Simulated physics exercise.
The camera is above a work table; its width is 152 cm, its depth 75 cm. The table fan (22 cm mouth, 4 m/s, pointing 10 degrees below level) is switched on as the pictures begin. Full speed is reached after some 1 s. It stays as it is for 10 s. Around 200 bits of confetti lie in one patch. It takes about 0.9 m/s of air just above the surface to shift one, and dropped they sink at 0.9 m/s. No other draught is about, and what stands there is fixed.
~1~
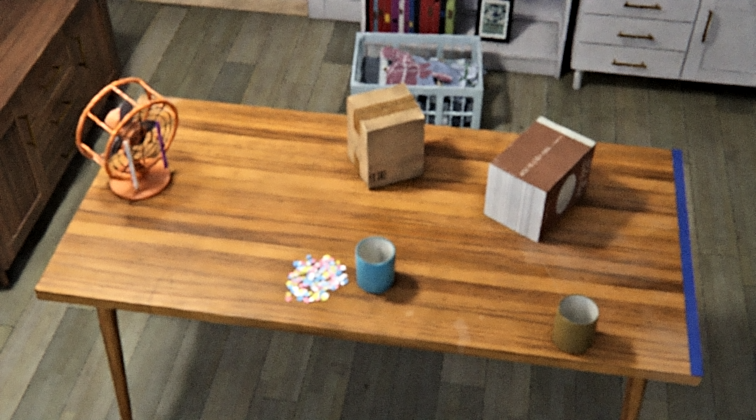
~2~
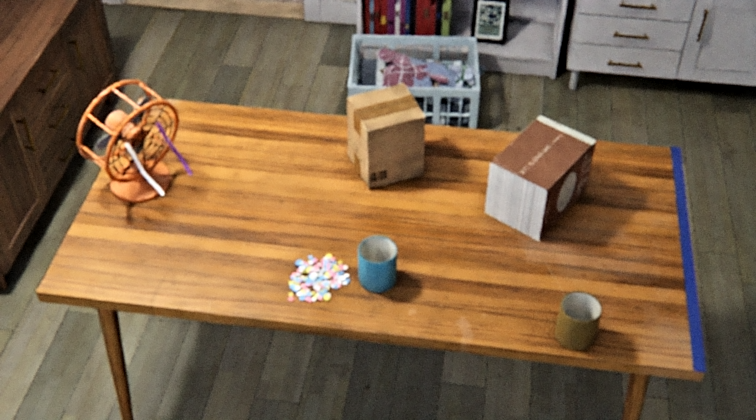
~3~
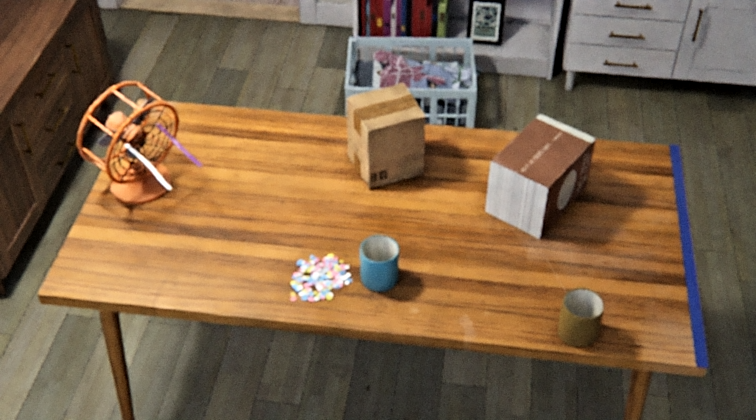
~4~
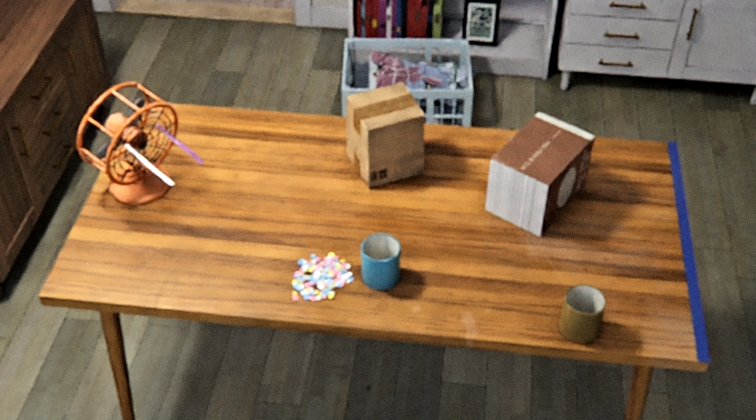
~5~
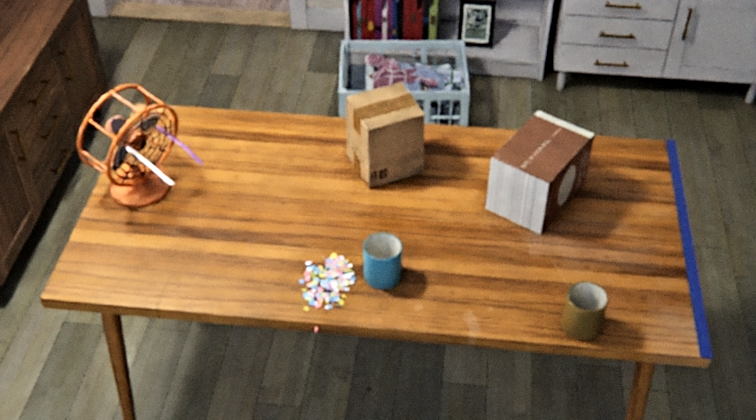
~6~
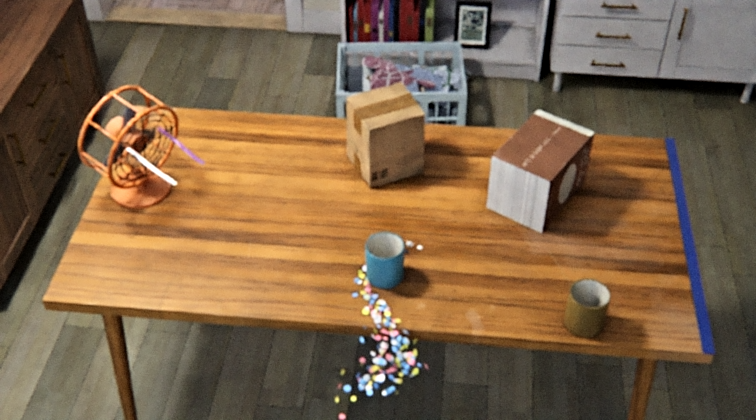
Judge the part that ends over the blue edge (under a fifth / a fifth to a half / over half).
The share over the blue edge is under a fifth.
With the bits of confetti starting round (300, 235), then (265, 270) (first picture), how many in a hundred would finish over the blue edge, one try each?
In turn about 30 %, 2 %.
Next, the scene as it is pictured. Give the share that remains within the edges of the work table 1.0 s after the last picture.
Near 4 %.
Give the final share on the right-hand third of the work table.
About 2 %.
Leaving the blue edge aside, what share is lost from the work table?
Near 90 %.
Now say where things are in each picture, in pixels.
The middle of the bits of confetti is near (318, 275), none has stirred yet and the mouth of the table fan is at (129, 130), in the first frame.
The middle of the bits of confetti is near (320, 275), none has stirred yet and the blue edge is centred on (692, 248), in the second frame.
The middle of the bits of confetti is near (322, 275), none has stirred yet, the top of a mug is at (380, 249) and the top of a box is at (386, 106), in the third frame.
The middle of the bits of confetti is near (323, 274) and none has stirred yet, in the fourth frame.
The middle of the bits of confetti is near (328, 280), the farthest in sight from the table fan is at (316, 330) and about 45 % have left their places, in the fifth frame.
The middle of the bits of confetti is near (379, 326), the farthest in sight from the table fan is at (426, 367) and all have left their places, in the sixth frame.
Then, 1.0 s after the last picture, 6 % are on the move or not yet settled, 2 % are over the blue edge.
Then, 2.2 s after the last picture, 2 % are on the move or not yet settled, 4 % are over the blue edge.
Then, 4.6 s after the last picture, 2 % are on the move or not yet settled, 4 % are over the blue edge.
Then, 9.1 s after the last picture, at the end, 4 % are over the blue edge.
